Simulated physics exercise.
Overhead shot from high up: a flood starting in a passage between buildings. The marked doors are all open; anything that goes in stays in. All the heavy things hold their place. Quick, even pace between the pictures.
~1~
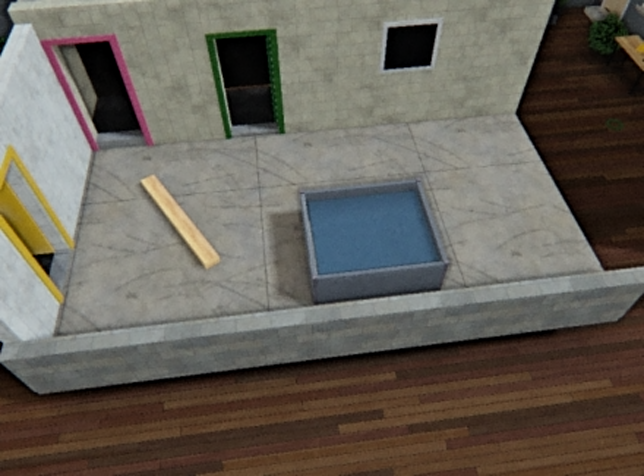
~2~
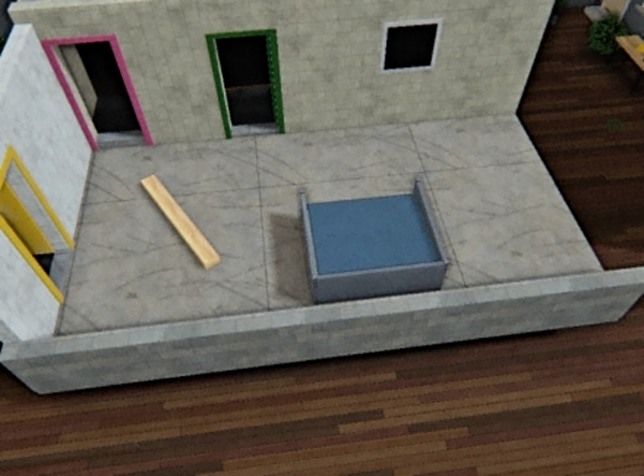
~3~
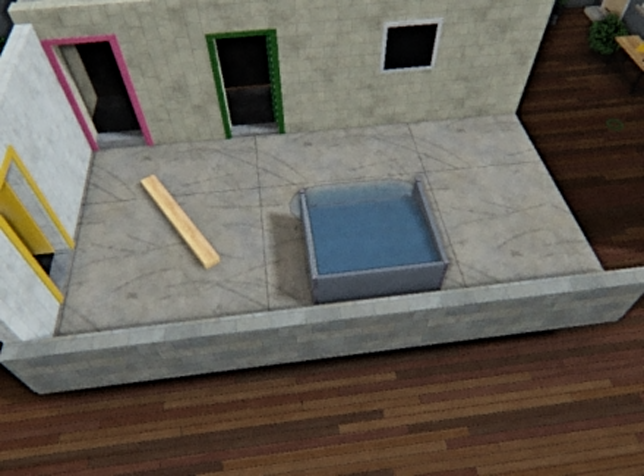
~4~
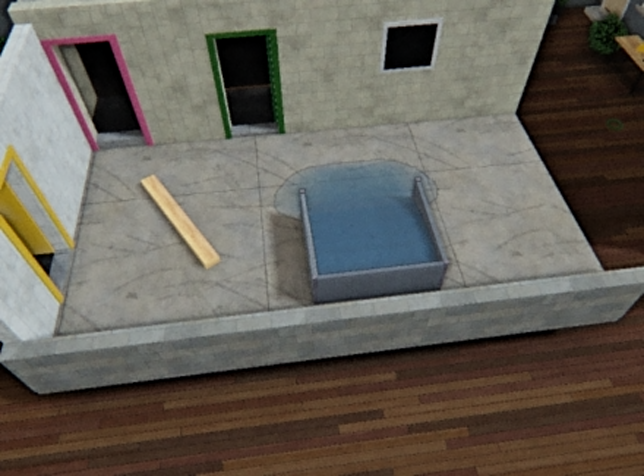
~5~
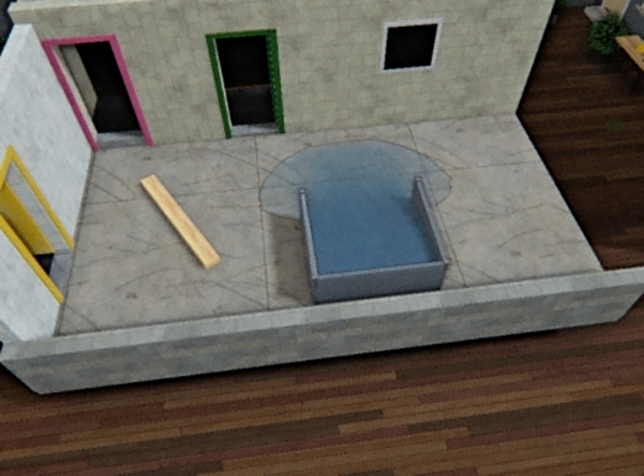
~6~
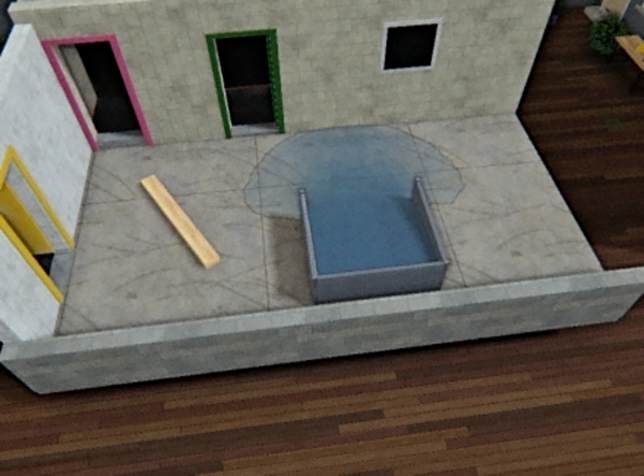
Water poured out of a gray tank after its far side disappeared, spreading in a widening, rounded sheet across the stone floor toward the back wall, while the wooden plank to the left stayed still.
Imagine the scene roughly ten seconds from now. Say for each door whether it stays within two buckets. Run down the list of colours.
The pink door stays within two buckets; the yellow door stays within two buckets; the green door goes past two buckets.
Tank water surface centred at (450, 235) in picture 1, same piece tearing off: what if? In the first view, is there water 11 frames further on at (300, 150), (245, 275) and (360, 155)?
Result: Inundated; spared; inundated.
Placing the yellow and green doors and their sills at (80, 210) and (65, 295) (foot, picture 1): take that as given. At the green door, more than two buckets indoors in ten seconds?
Note: Green door lets in too little.
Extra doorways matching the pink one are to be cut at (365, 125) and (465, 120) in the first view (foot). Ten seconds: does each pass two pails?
Well, the first one overshoots and the other one doesn't reach it.
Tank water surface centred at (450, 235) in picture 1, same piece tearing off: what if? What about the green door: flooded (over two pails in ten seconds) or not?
Then the green door falls short.
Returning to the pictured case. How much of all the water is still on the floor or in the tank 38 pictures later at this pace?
Estimate: Close to 66 %.
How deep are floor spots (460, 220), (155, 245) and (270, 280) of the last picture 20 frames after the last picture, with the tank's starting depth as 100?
First spot roughly 0 %, second 0 %, third 0 %.
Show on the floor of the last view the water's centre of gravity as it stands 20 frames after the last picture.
My reading is close to (322, 172).
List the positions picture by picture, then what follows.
In the first picture, still water in the water tank at (370, 229).
In the second picture, water pours out on the water tank's far side and has run to a hidden place.
In the third picture, the front is at a hidden place, out from the gap on the water tank's far side.
In the fourth picture, the front is at (420, 175), out from the gap on the water tank's far side.
In the fifth picture, water pours out on the water tank's far side and has run to (383, 144).
In the sixth picture, water pours out on the water tank's far side and has run to (375, 126).
A moment on, water covers 30 % of the floor; the pink door not reached, the yellow door not reached, the green door under two buckets in.
Next, water covers 30 % of the floor; the pink door not reached, the yellow door not reached, the green door over two buckets in.
Then, water covers 45 % of the floor; the pink door wet at the sill, nothing in, the yellow door not reached, the green door over two buckets in.
Later, water covers 70 % of the floor; the pink door wet at the sill, nothing in, the yellow door wet at the sill, nothing in, the green door over two buckets in.
In the end, water covers 80 % of the floor; the pink door wet at the sill, nothing in, the yellow door wet at the sill, nothing in, the green door over two buckets in.
